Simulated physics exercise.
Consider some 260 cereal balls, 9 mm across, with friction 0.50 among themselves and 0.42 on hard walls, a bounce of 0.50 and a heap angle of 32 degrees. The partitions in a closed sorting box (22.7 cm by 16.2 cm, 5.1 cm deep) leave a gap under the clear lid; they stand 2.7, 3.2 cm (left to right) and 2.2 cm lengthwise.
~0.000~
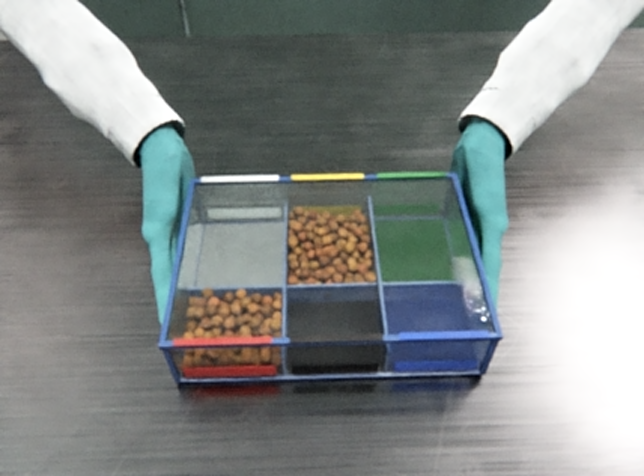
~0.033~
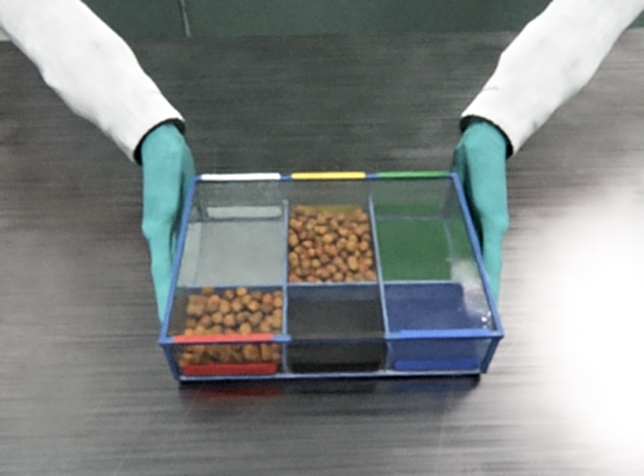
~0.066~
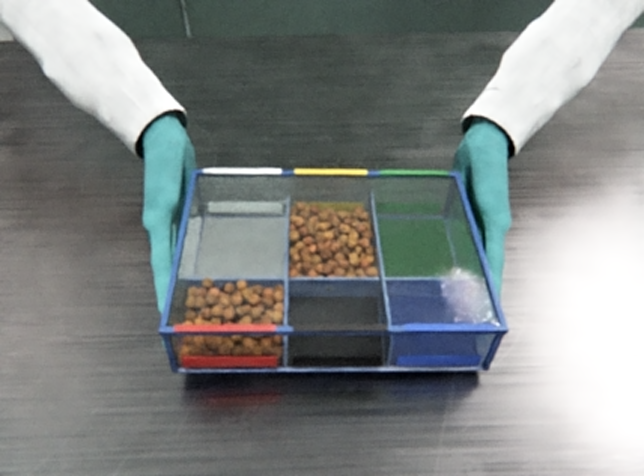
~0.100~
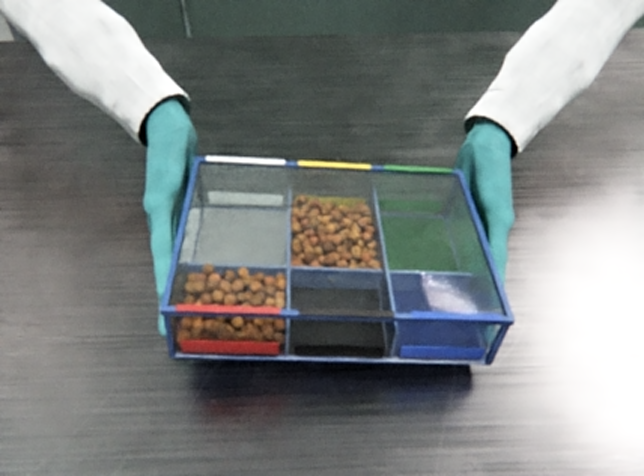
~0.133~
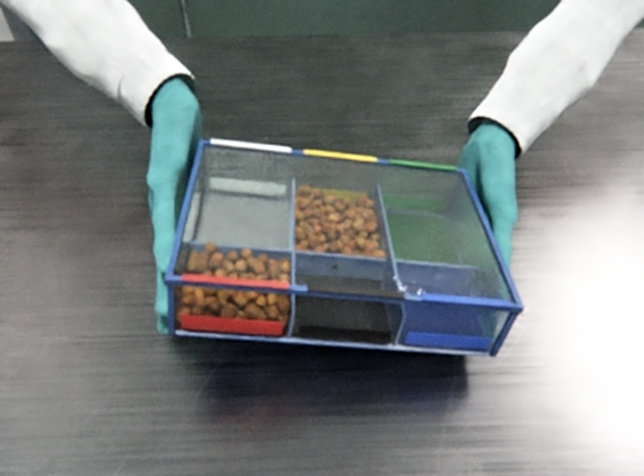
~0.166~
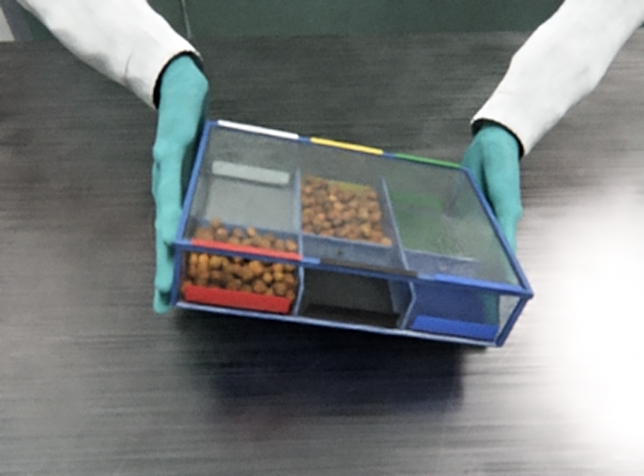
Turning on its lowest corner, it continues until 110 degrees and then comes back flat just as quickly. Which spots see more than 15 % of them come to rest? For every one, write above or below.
Red below, blue below, green above, yellow above, white below, black below.
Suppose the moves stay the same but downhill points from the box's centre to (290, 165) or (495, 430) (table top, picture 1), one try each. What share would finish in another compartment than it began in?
55 and 65 %.
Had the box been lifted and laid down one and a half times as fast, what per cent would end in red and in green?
Then the red compartment would hold 0 per cent and the green one 25 per cent.
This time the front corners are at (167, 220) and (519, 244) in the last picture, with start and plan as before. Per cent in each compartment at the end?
Per cent at the finish: Red 0, blue 0, green 5, yellow 65, white 30, black 0.
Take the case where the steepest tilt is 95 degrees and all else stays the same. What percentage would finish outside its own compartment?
I'd estimate around 55 per cent.
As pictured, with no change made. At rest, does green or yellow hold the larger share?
Yellow compartment.
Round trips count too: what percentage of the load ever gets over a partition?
Roughly 55 %.
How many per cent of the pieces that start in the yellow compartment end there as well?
I'd estimate about 80 %.
Then, at 0.80 s, tilt 110 degrees; red 15 %, green 10 %, yellow 65 %, white 5 %, black 5 %.
After 1.23 s, tilt 48 degrees; green 20 %, yellow 75 %.
Then, at 1.73 s, tilt 0 degrees; green 25 %, yellow 75 %.
By 2.1 s all is still; red 0 %, blue 0 %, green 25 %, yellow 75 %, white 0 %, black 0 %.
